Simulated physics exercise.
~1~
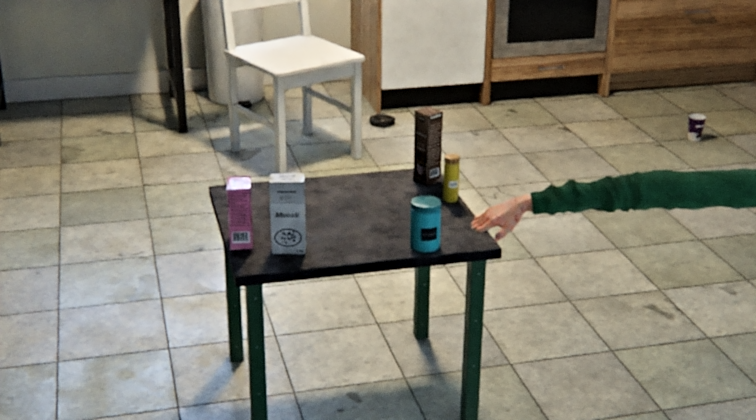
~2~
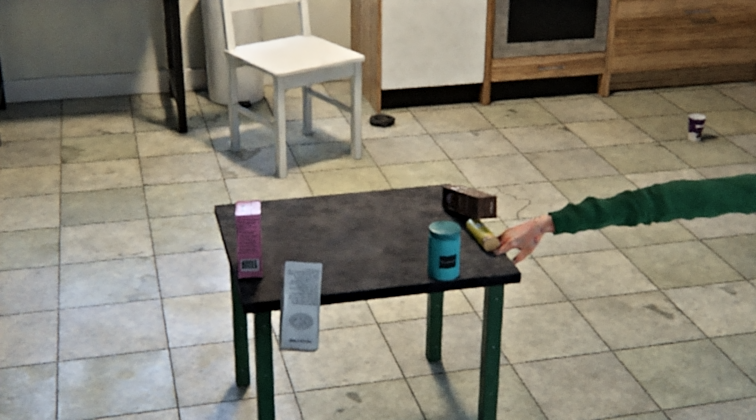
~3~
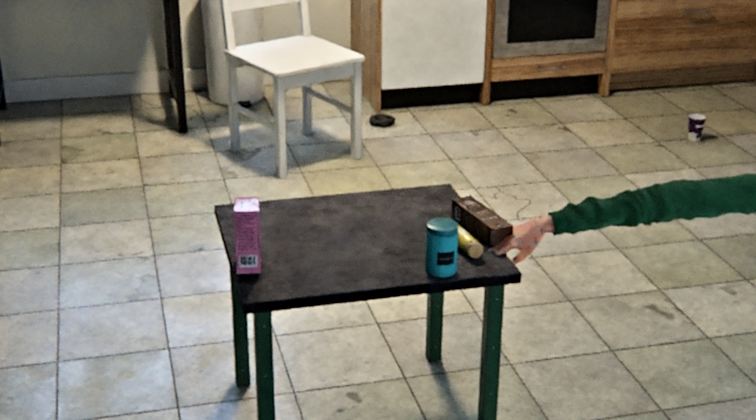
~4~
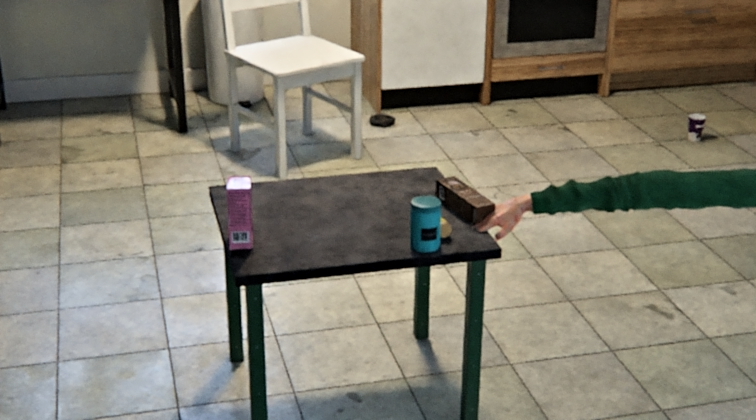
In a tiled kitchen seen from slightly above, a dark table with green legs stands before a white chair, while a green-sleeved arm reaches to its right edge. A pink carton and a white carton stand on the left, a turquoise jar near the front right, and a brown carton and yellow shaker behind it. The table shifts toward the viewer, the brown carton and shaker topple, and the white carton plunges upside down off the front edge. The table then moves back, hand still beside it. The pink carton and jar remain upright, the brown carton and shaker lie tipped over, and the white carton is out of sight.
